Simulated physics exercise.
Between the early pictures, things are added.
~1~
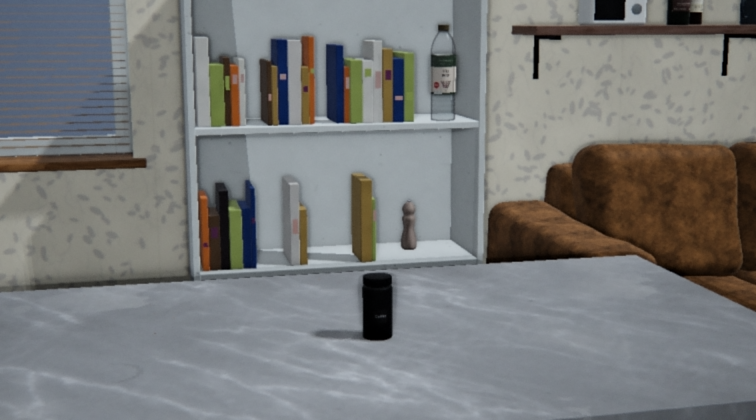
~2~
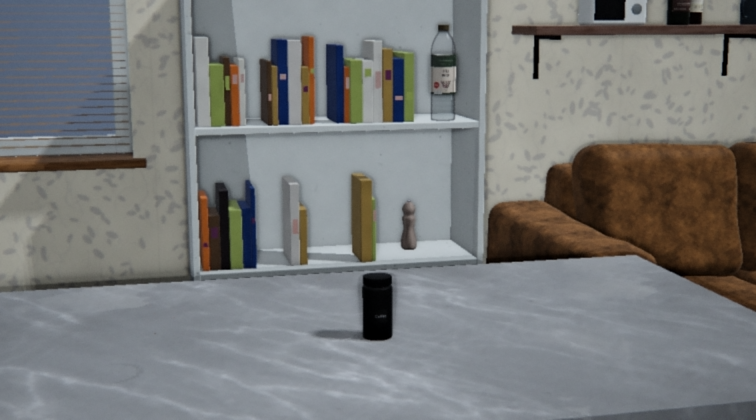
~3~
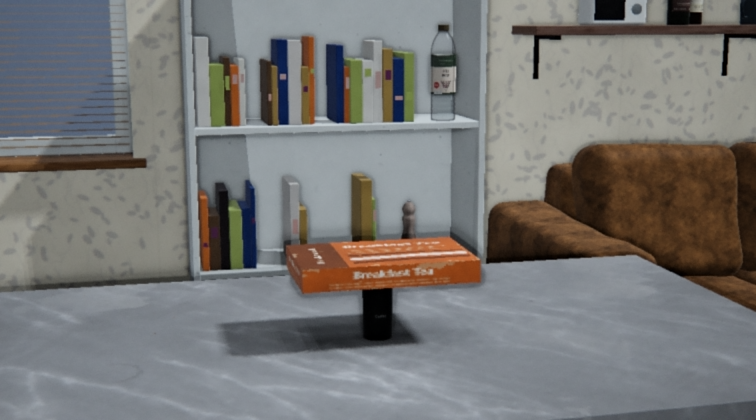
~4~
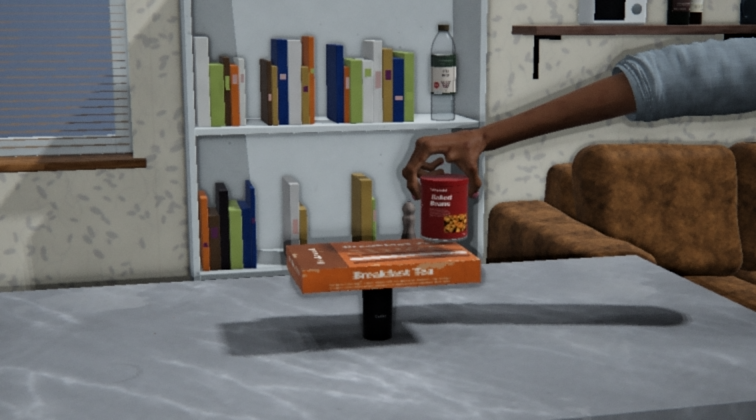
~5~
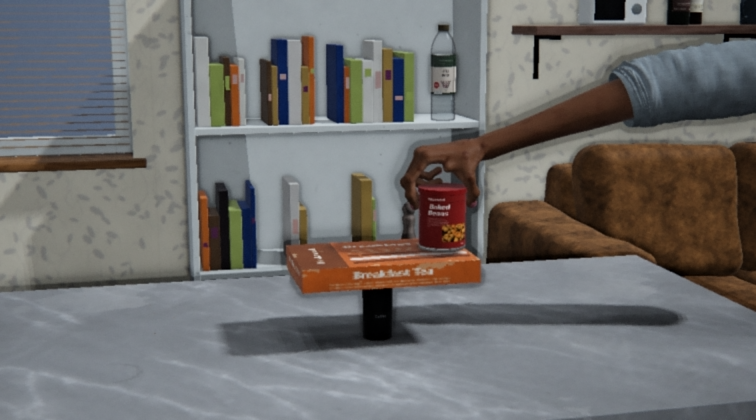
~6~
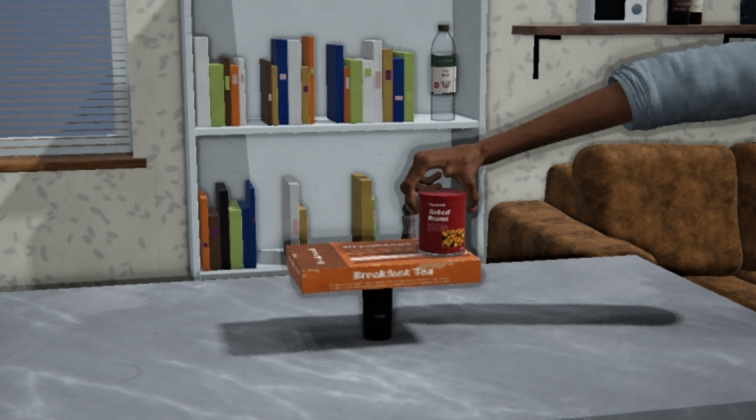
An orange tea box appeared flat on top of a small black shaker on the gray table, then a hand reached in from the right and lowered a red tin onto the box's right side.
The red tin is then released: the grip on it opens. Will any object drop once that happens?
Yes.
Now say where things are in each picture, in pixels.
The last thing is not in view yet; black shaker (377, 306), in the first frame.
The last thing is not in view yet; black shaker (377, 306), in the second frame.
The last thing is not in view yet; black shaker (377, 306), in the third frame.
Coming down; red tin (444, 207); black shaker (377, 306), in the fourth frame.
Coming down; red tin (442, 217); black shaker (377, 306), in the fifth frame.
In place under the hand; red tin (442, 222); black shaker (377, 306), in the sixth frame.
Then, 0.40 s later than the last frame, red tin now fallen; orange packet tilted by 60°.
Then, 0.70 s later than the last frame, orange packet now fallen; black shaker tilted by 52°.
When it is over, fallen, red tin and orange packet; lying over in the stack, black shaker. The stack loses its balance.
